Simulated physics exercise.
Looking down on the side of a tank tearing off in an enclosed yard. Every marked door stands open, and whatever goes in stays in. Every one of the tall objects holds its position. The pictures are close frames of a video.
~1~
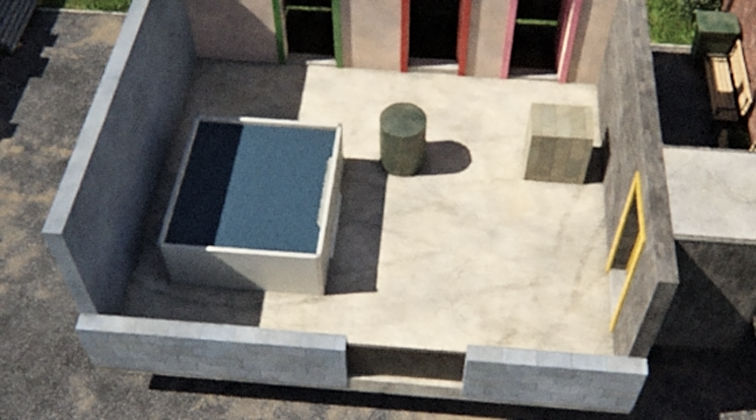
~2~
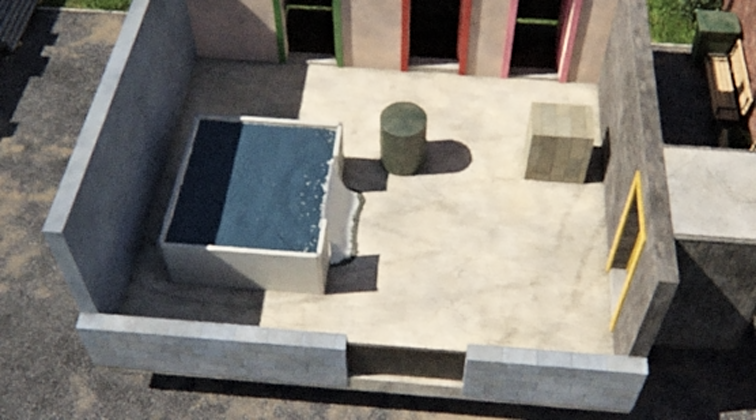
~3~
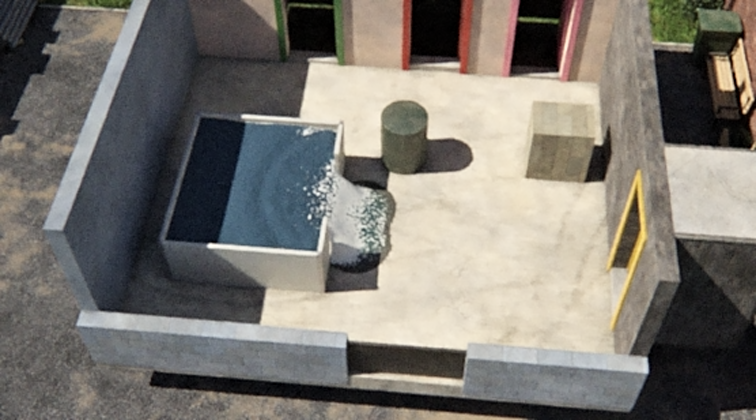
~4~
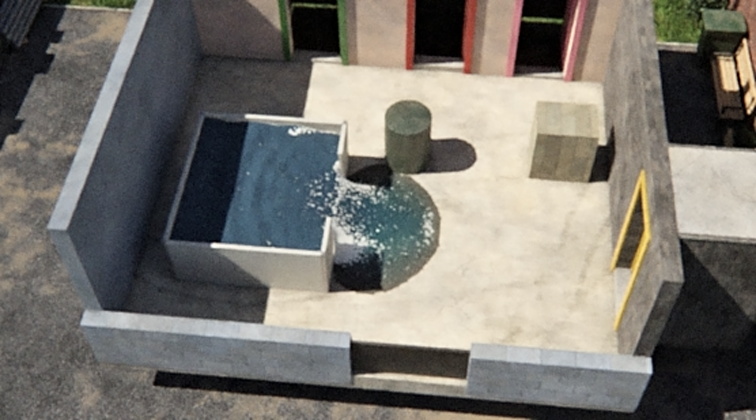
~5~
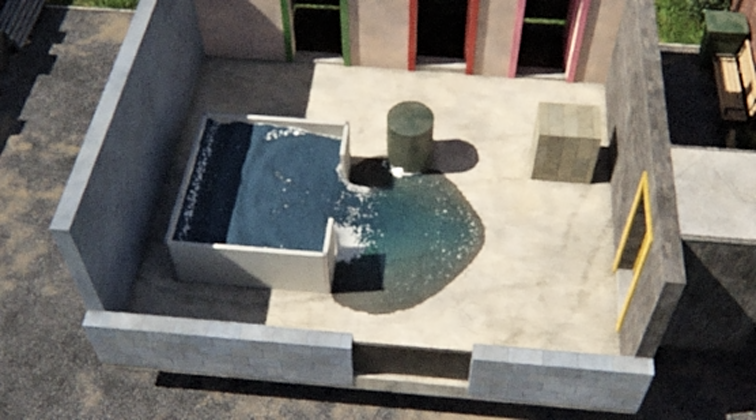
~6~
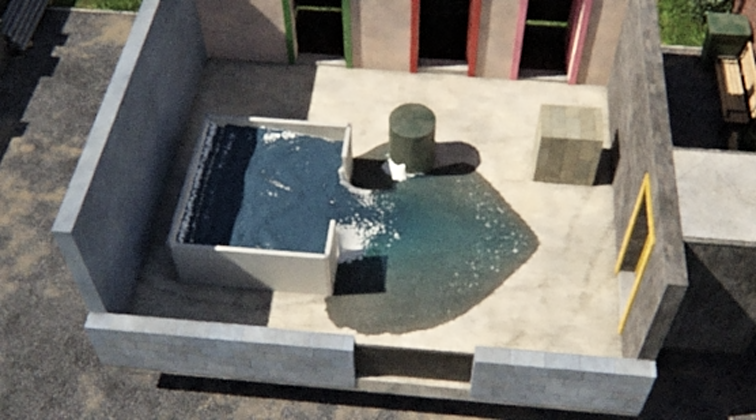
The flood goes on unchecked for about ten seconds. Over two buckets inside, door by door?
Door by door: The green door not over; the pink door over; the red door not over; the yellow door over.
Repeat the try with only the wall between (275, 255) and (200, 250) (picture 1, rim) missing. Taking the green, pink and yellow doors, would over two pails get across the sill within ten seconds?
The green door tops the limit, the pink door tops the limit and the yellow door tops the limit.
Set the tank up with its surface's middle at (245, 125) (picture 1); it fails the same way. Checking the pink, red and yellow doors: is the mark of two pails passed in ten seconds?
Afterwards, pink overshoots; red overshoots; yellow overshoots.
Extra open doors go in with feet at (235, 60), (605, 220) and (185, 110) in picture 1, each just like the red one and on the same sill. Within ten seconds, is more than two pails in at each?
Result, in listed order - misses the mark, beats the mark, misses the mark.
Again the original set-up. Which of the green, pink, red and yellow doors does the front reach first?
It's the one in yellow.
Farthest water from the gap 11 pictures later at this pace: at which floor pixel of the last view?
Front's tip: Near (603, 89).
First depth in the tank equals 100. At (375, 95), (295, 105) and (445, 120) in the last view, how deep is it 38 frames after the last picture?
Going in order, that's 4, 4 and 6 %.
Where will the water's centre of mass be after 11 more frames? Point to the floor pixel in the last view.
I'd mark it close to (377, 231).
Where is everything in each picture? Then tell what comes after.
The first picture shows still water in the tank at (255, 186).
In the second picture, water pours out at (330, 211) and has run to (354, 193).
In the third picture, water pours out at (331, 212) and has run to (388, 200).
In the fourth picture, water pours out at (335, 212) and has run to (436, 222).
In the fifth picture, the front is at (479, 242), out from the gap at (337, 213).
In the sixth picture, the front is at (533, 245), out from the gap at (339, 215).
A moment on, water covers 45 % of the floor; the green door not reached, the pink door not reached, the red door not reached, the yellow door under two buckets in.
Next, water covers 50 % of the floor; the green door not reached, the pink door wet at the sill, nothing in, the red door not reached, the yellow door far over two buckets in.
Then, water covers 55 % of the floor; the green door not reached, the pink door over two buckets in, the red door wet at the sill, nothing in, the yellow door far over two buckets in.
Later, water covers 80 % of the floor; the green door wet at the sill, nothing in, the pink door far over two buckets in, the red door wet at the sill, nothing in, the yellow door far over two buckets in.
In the end, water covers 100 % of the floor; the green door wet at the sill, nothing in, the pink door far over two buckets in, the red door wet at the sill, nothing in, the yellow door far over two buckets in.
